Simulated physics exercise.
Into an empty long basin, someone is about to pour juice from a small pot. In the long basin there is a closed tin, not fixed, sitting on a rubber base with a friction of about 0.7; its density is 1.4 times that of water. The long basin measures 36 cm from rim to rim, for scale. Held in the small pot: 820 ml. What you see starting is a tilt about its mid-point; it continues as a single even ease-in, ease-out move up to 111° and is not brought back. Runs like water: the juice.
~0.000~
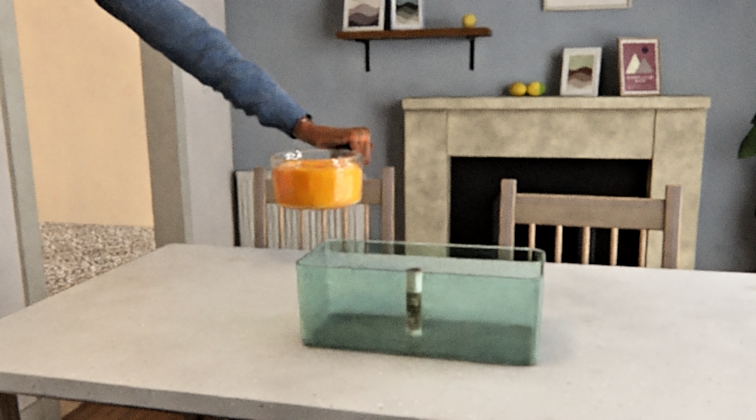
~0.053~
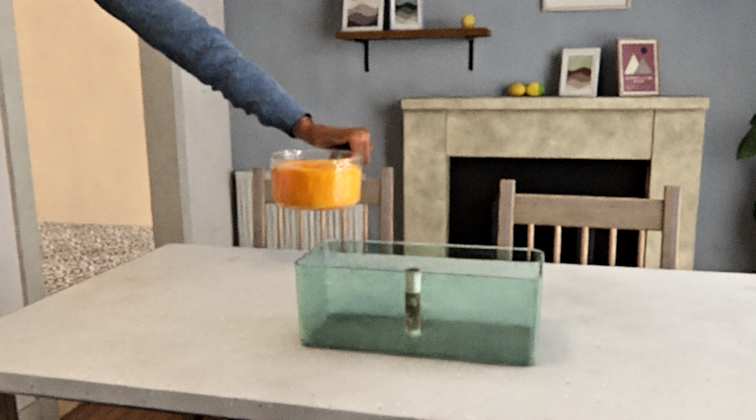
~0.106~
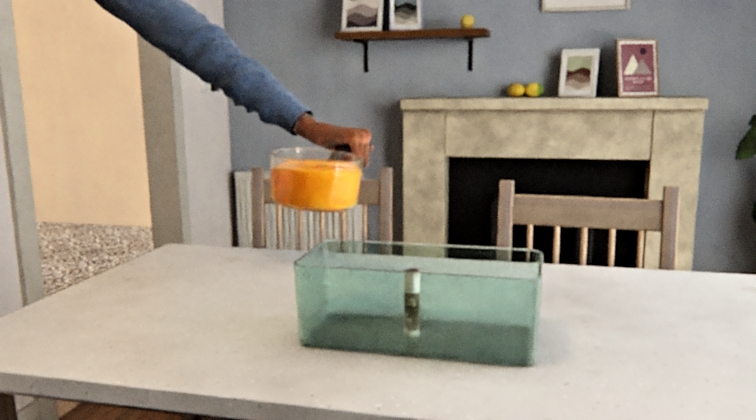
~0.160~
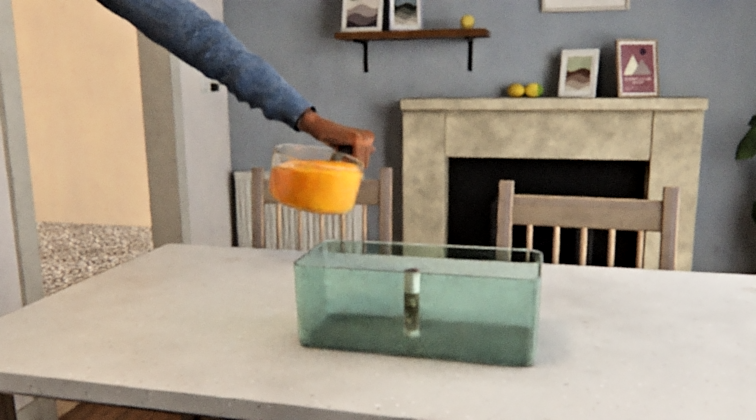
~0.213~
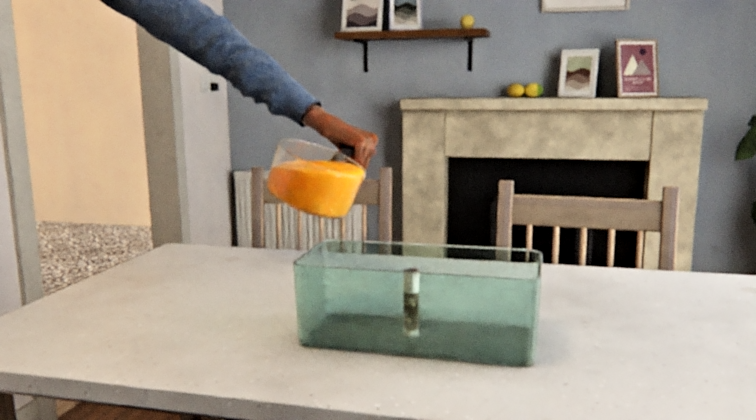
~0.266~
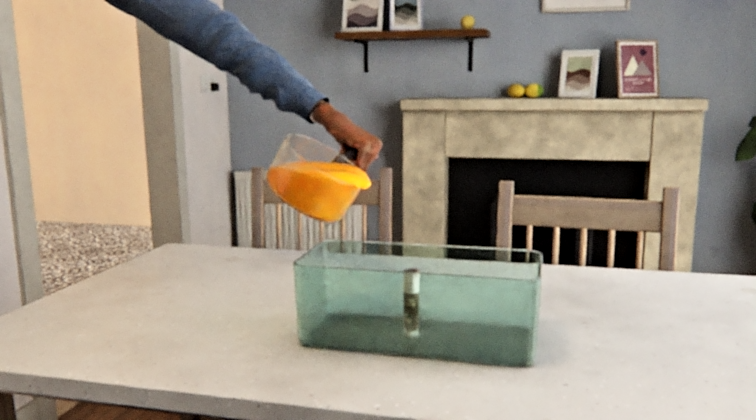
A hand holding a small clear pot of orange juice above a long greenish basin, steadily tilting it to the right.
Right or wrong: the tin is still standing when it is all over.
Wrong, it has gone over.
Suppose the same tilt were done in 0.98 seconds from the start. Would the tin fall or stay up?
Outcome - the tin comes down.
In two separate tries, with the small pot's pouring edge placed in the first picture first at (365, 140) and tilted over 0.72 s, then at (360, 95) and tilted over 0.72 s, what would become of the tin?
Run one: It tumbles. Run two: It tumbles.
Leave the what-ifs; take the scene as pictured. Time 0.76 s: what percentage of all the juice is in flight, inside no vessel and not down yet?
Around 4 per cent of the liquid is in flight.
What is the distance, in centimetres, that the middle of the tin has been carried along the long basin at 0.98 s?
Centre to centre, close to 6 cm.
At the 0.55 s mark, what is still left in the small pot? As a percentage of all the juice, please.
At that time about 26 in a hundred parts are still held.
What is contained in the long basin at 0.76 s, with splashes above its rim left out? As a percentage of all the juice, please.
The fraction sits near 92 in a hundred.
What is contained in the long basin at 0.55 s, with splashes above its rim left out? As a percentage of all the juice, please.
I'd estimate some 40 percent of the liquid.
After 0.55 s the tilt is 97° and 25 per cent is still to pour; the tin stands where it began.
After 0.76 s the tilt is 111° and 4 per cent is still to pour; the tin leans 10°.
After 0.98 s the tilt is 111° and 0 per cent is still to pour; the tin leans 57°.
After 1.22 s the tilt is 111° and 0 per cent is still to pour; the tin lies on its side.
In the end the tin lies on its side.
